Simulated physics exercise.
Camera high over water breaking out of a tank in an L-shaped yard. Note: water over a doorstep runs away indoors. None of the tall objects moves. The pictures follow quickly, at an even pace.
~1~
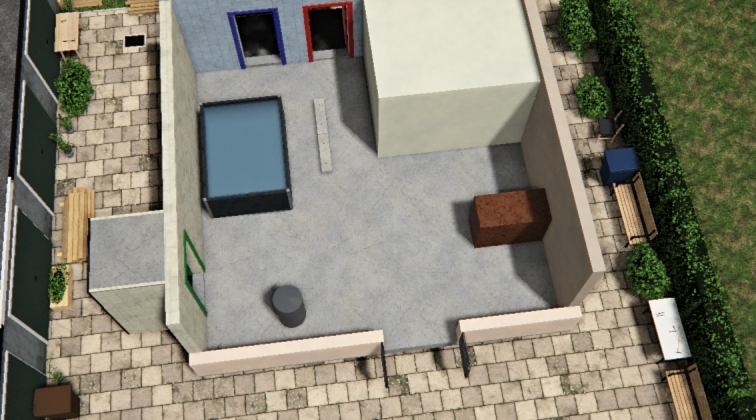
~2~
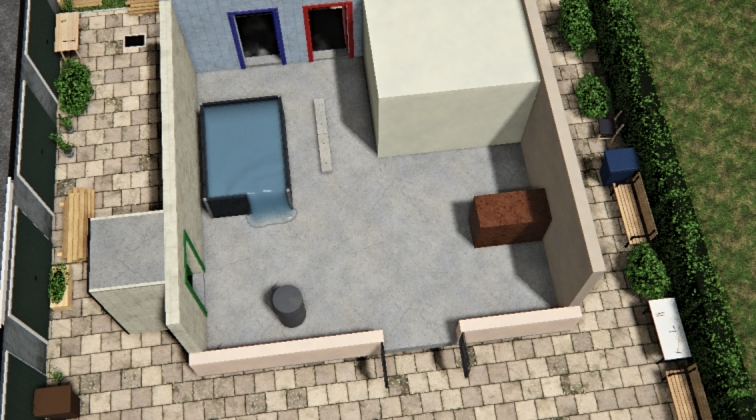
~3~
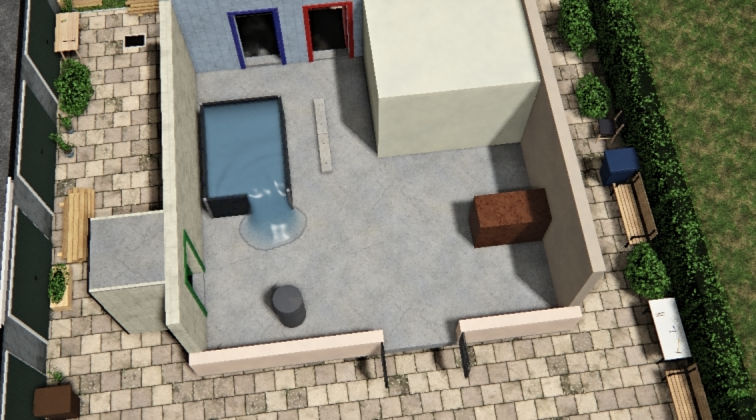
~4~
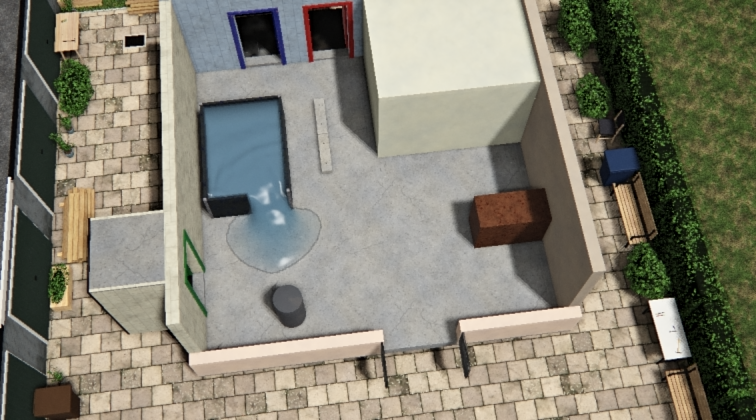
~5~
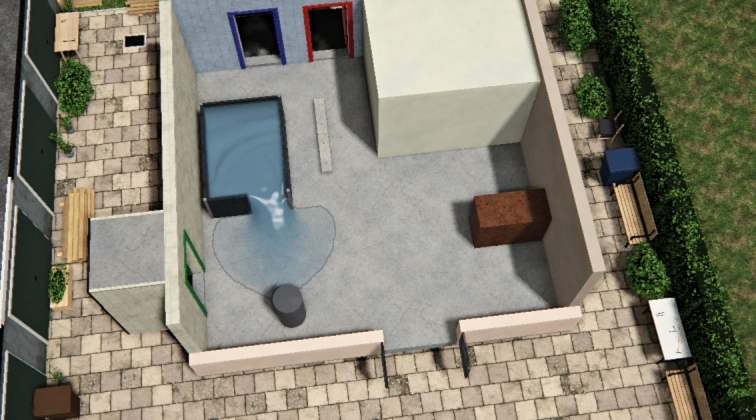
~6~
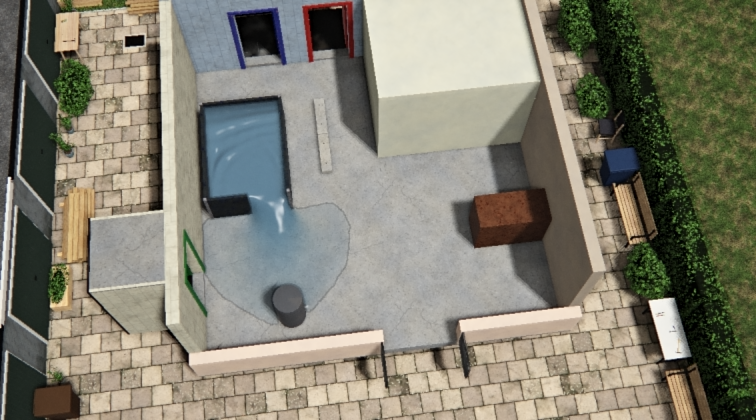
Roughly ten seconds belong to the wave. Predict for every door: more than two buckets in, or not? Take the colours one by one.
The red door: Not more than two; the green door: More than two; the blue door: Not more than two.
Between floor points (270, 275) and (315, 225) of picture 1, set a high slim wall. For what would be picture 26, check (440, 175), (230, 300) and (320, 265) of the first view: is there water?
Lab note - spot 1 inundated, spot 2 inundated, spot 3 parched.
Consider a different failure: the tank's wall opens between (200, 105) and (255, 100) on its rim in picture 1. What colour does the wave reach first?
First to be reached: The one in blue.
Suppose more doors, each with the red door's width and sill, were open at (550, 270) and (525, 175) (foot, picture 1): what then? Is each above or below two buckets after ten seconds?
First exceeds it, then falls short.
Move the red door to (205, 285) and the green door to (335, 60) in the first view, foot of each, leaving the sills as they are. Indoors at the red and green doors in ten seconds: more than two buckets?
The red door overflows, and the green door falls short.
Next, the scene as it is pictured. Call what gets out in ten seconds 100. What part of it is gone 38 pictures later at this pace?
Something close to 65 percent by that point.
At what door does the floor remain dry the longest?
My answer is the red one.
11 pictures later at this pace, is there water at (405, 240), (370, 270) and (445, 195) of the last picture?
First spot submerged, second spot submerged, third spot spared.
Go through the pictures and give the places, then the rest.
Still water in the water tank at (244, 148), in the first frame.
The front is at (295, 211), out from the gap at (270, 203), in the second frame.
The front is at (260, 246), out from the gap at (270, 204), in the third frame.
Water pours out at (270, 205) and has run to (273, 270), in the fourth frame.
The front is at a hidden place, out from the gap at (270, 205), in the fifth frame.
The front is at (271, 320), out from the gap at (270, 205), in the sixth frame.
A moment on, water covers 30 % of the floor; the red door not reached, the green door wet at the sill, nothing in, the blue door not reached.
Next, water covers 40 % of the floor; the red door not reached, the green door under two buckets in, the blue door not reached.
Then, water covers 45 % of the floor; the red door not reached, the green door over two buckets in, the blue door not reached.
Later, water covers 60 % of the floor; the red door not reached, the green door far over two buckets in, the blue door not reached.
In the end, water covers 85 % of the floor; the red door wet at the sill, nothing in, the green door far over two buckets in, the blue door wet at the sill, nothing in.
